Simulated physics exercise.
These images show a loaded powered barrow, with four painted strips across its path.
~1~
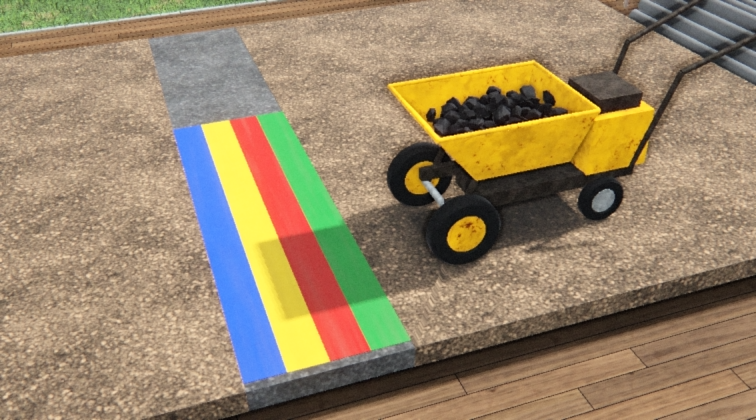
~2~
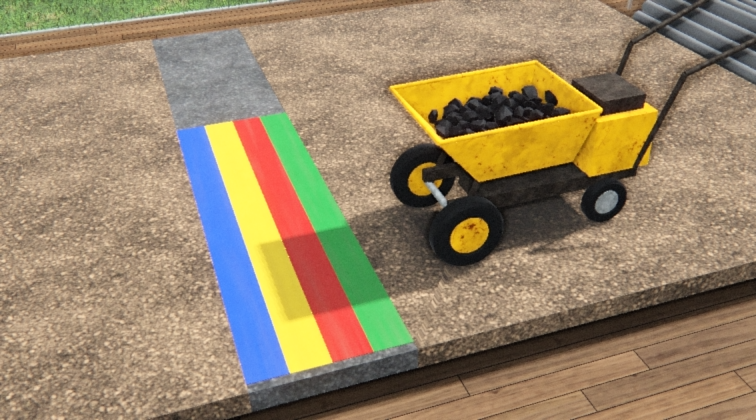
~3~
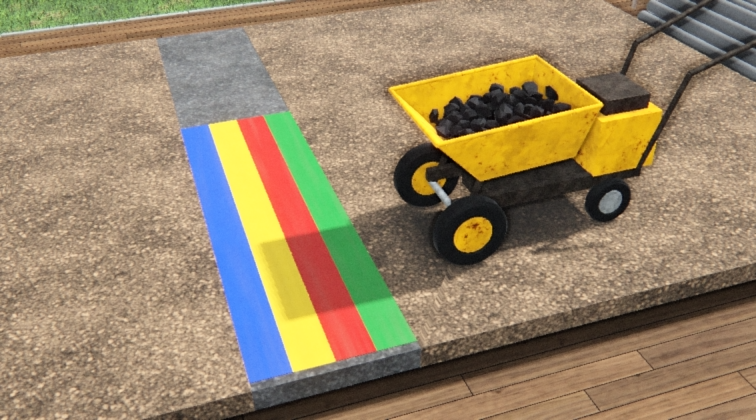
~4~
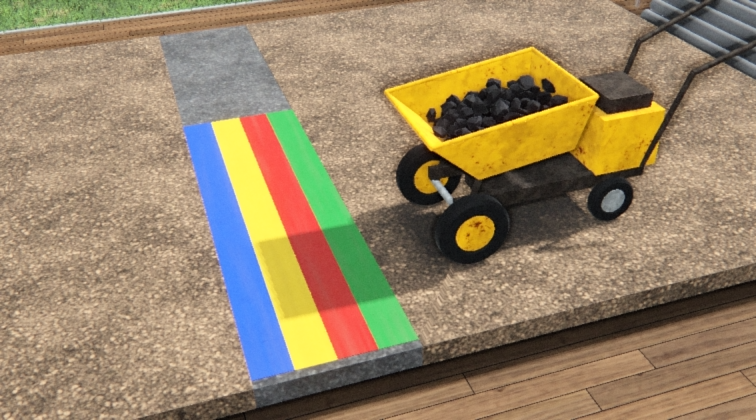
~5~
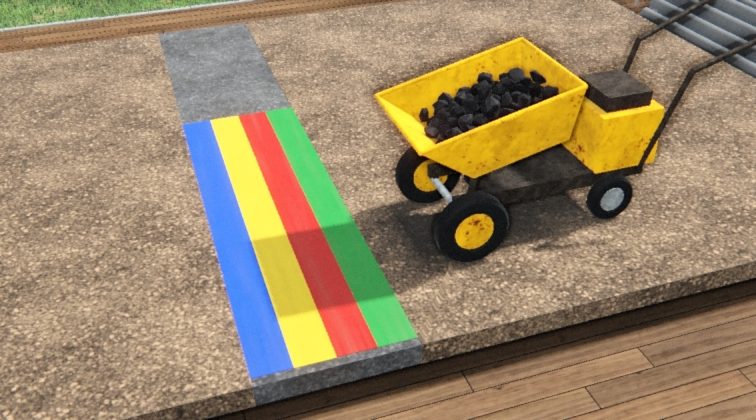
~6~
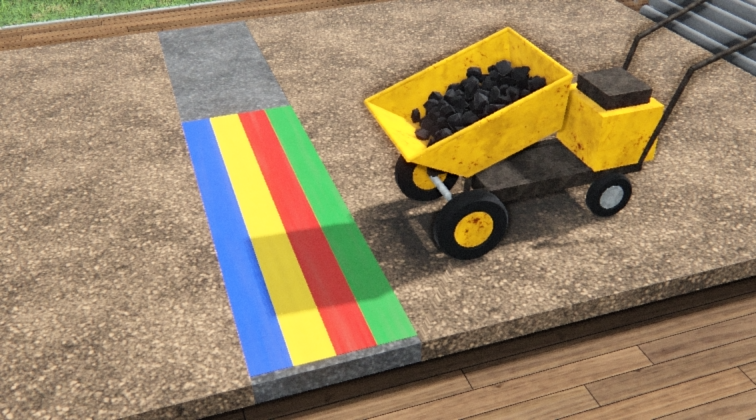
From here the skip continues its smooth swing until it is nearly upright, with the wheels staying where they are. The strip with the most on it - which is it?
That is the red strip.
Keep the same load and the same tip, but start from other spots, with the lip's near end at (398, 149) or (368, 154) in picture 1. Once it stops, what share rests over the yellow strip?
Try 1 about 30 %, try 2 about 20 %.
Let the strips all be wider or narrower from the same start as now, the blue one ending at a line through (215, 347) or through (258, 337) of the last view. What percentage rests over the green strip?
Shares: 10 %; then 0 %.
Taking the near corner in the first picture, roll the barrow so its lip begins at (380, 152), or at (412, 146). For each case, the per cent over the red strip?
It works out to 0 per cent in the first case and 20 per cent in the second.
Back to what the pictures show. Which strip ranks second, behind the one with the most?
It's yellow next.
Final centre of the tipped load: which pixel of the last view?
Around (299, 256).
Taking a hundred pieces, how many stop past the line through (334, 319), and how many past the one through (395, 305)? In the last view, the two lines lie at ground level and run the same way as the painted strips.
Around 50 per cent for the first, around 80 per cent for the second.
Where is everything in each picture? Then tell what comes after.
The first picture shows lip of the skip (438, 141), level; top of the load (502, 113), lumps of coal; green strip (372, 309); red strip (334, 319); yellow strip (294, 329); blue strip (253, 339).
The second picture shows lip of the skip (439, 143), level; top of the load (504, 112).
The third picture shows lip of the skip (437, 145), tipped barely; top of the load (519, 110).
The fourth picture shows lip of the skip (432, 148), tipped a little; top of the load (525, 104).
The fifth picture shows lip of the skip (421, 153), tipped a little; top of the load (516, 97).
The sixth picture shows lip of the skip (409, 160), tipped clearly; top of the load (505, 90); green strip (379, 304); red strip (340, 313); yellow strip (301, 322); blue strip (260, 332).
Just after the last frame, skip tipped steeply; every one in the skip.
A moment on, skip tipped right over; roughly two thirds in the skip; about a tenth over the green strip; roughly a quarter over the red strip; about a tenth over the yellow strip; just a few over the blue strip.
Further on, skip tipped right over; roughly a quarter in the skip; about a tenth over the green strip; roughly a third over the red strip; roughly a quarter over the yellow strip; about a tenth over the blue strip; about a tenth off the paint.
When it is over, skip tipped right over; roughly a quarter in the skip; about a tenth over the green strip; roughly a third over the red strip; roughly a quarter over the yellow strip; about a tenth over the blue strip; about a tenth off the paint.
